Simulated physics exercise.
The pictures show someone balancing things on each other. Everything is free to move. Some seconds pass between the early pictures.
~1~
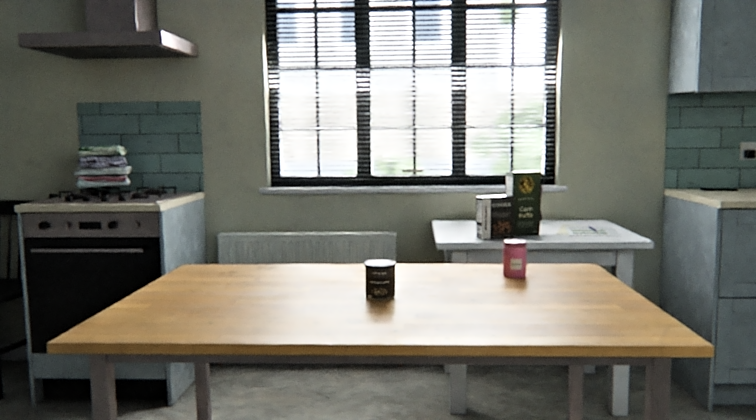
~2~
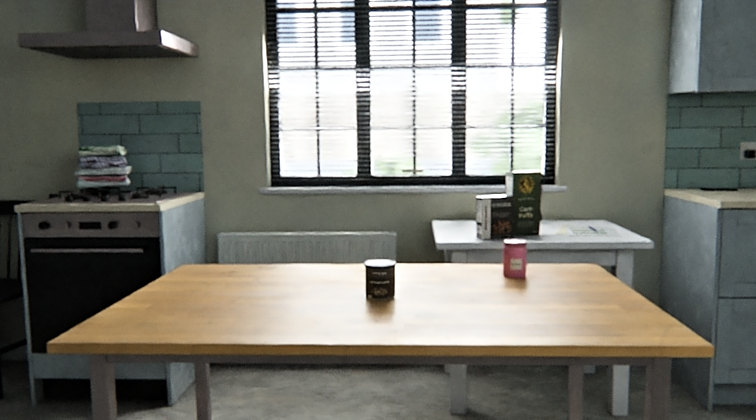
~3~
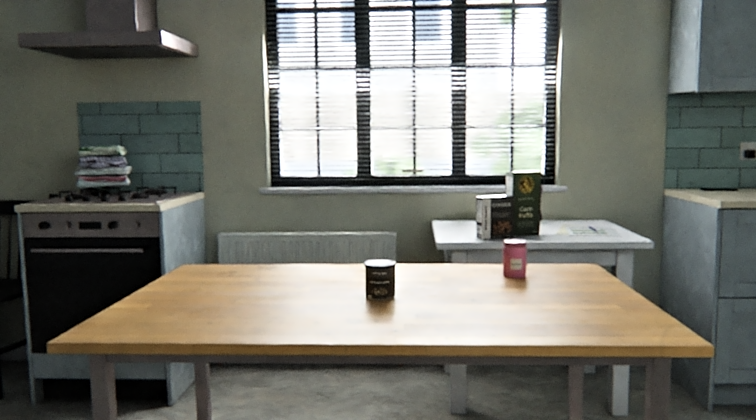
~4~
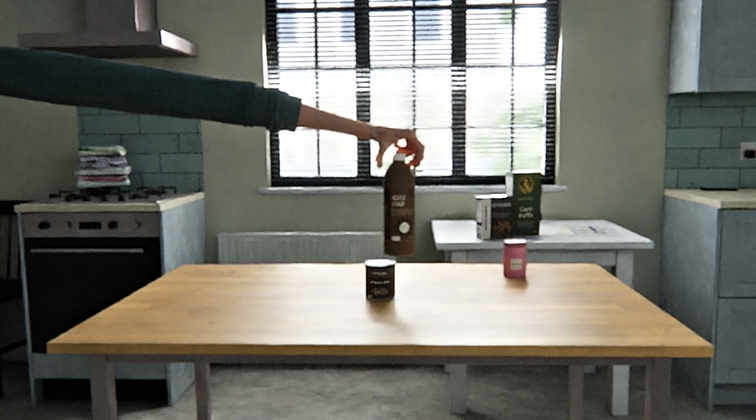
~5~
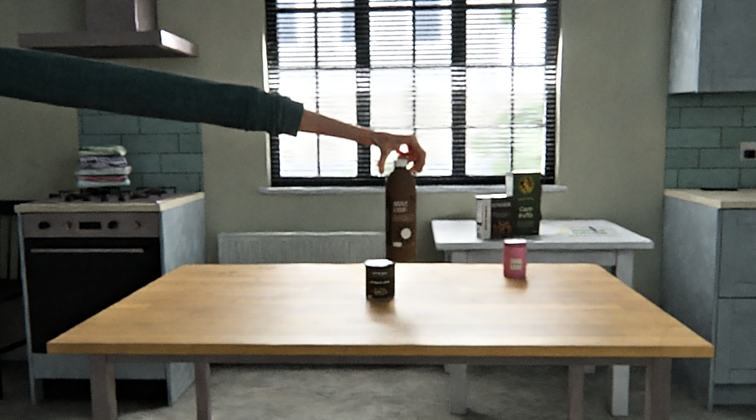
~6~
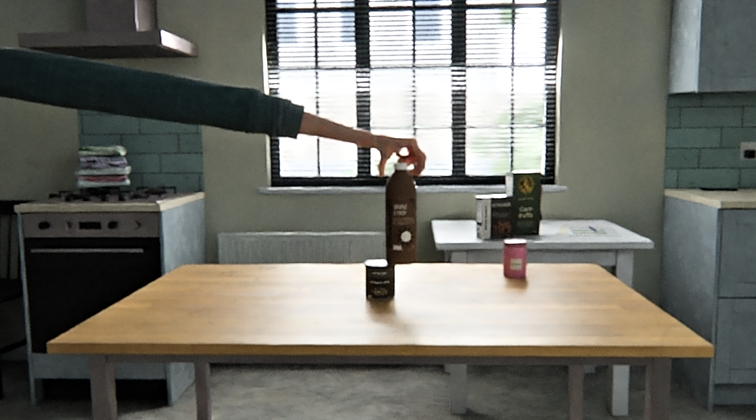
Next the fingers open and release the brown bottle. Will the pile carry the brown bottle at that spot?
Here the pile gives way.
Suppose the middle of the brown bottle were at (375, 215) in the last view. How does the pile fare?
Then it holds.
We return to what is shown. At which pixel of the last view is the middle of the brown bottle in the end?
Near (462, 283).
Then, 0.50 s later than the last frame, brown bottle now fallen.
Then, 0.60 s later than the last frame, things are still on the move.
When it is over, fallen, brown bottle; the other 2 as before. End places, in pixels of the last picture, brown bottle near (462, 283). The pile loses its balance.
